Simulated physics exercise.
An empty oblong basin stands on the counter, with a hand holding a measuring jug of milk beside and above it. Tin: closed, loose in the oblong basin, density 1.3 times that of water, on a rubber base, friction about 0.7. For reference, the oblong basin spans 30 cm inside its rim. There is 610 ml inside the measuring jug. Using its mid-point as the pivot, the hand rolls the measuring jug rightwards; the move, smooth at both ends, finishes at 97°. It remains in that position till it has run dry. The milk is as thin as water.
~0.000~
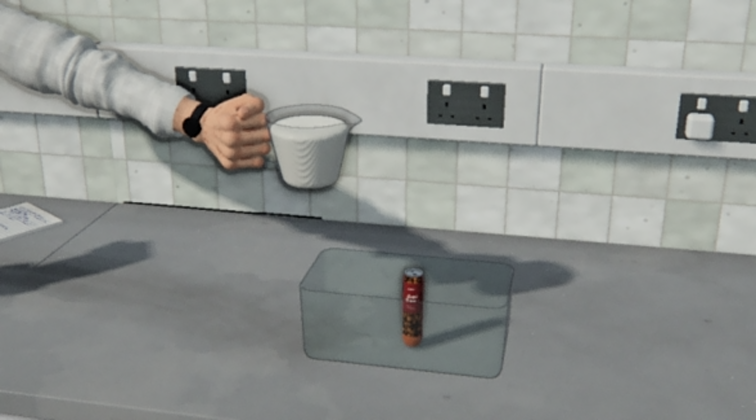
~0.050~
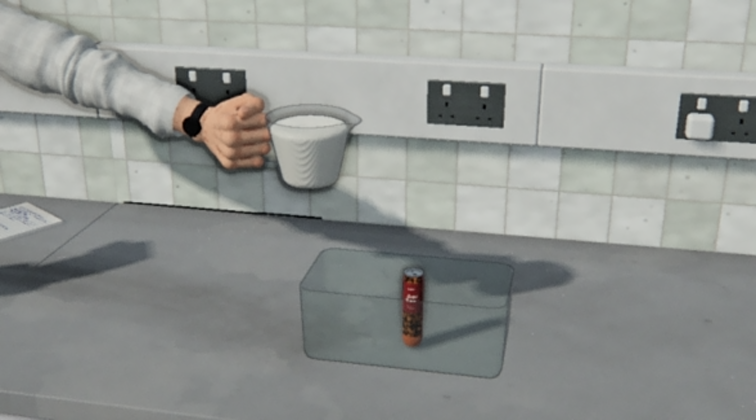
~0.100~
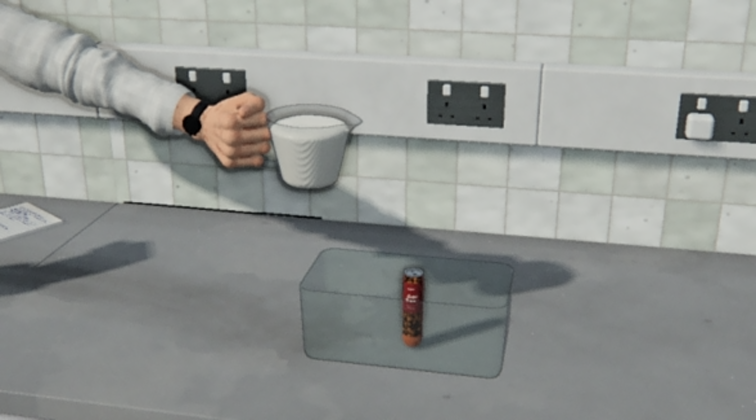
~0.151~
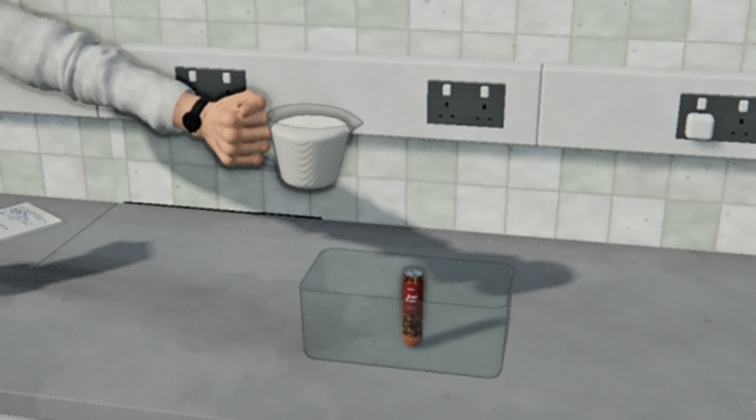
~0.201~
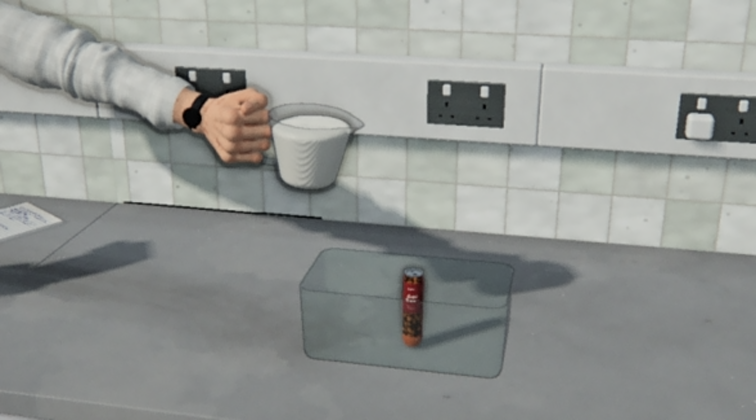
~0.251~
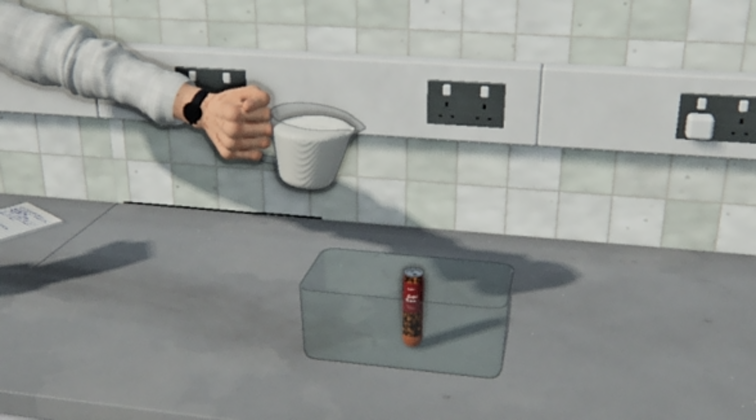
A hand in a grey sleeve and dark watch holds a measuring jug of white liquid, at first upright and nearly still, above and left of a clear basin on a grey counter. The hand then slowly tilts the jug slightly rightwards, while the red tin standing in the basin stays still.
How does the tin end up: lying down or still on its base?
Overturned.
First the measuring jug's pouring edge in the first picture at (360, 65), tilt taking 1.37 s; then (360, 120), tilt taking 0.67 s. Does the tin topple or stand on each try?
Try 1: Still standing; try 2: Tipped over.
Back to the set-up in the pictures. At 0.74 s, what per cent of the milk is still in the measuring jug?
Roughly 74 per cent.
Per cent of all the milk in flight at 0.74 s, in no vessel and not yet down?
Near 22 in a hundred.
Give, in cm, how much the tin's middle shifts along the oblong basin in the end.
Looks like roughly 8.0 cm in total.
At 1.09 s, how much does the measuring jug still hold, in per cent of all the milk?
Near 18 in a hundred.
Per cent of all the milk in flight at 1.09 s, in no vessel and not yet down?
Some 20 % is up in the air.
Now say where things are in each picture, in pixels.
In the first picture, it leans 0°; its right rim is at (362, 120); the milk meets the walls at (274, 123) and (350, 128); the oblong basin's rim runs from (311, 269) to (511, 287); the tin's top is at (414, 276).
In the second picture, it leans 0°; its right rim is at (362, 121); the milk meets the walls at (273, 123) and (350, 128).
In the third picture, it leans 1°; its right rim is at (363, 122); the milk meets the walls at (274, 122) and (350, 128).
In the fourth picture, it leans 3°; its right rim is at (363, 123); the milk meets the walls at (275, 123) and (351, 129).
In the fifth picture, it leans 5°; its right rim is at (365, 125); the milk meets the walls at (276, 123) and (352, 129).
In the sixth picture, it leans 8°; its right rim is at (366, 128); the milk meets the walls at (277, 123) and (354, 129).
Then, 0.74 s in, the tilt is 54° and 73 per cent is still to pour; the tin stands where it began.
Then, 1.09 s in, the tilt is 88° and 18 per cent is still to pour; the tin stands where it began.
Then, 1.47 s in, the tilt is 97° and 0 per cent is still to pour; the tin lies on its side.
Then, 1.87 s in, the tilt is 97° and 0 per cent is still to pour; the tin lies on its side.
Finally, the tin lies on its side.
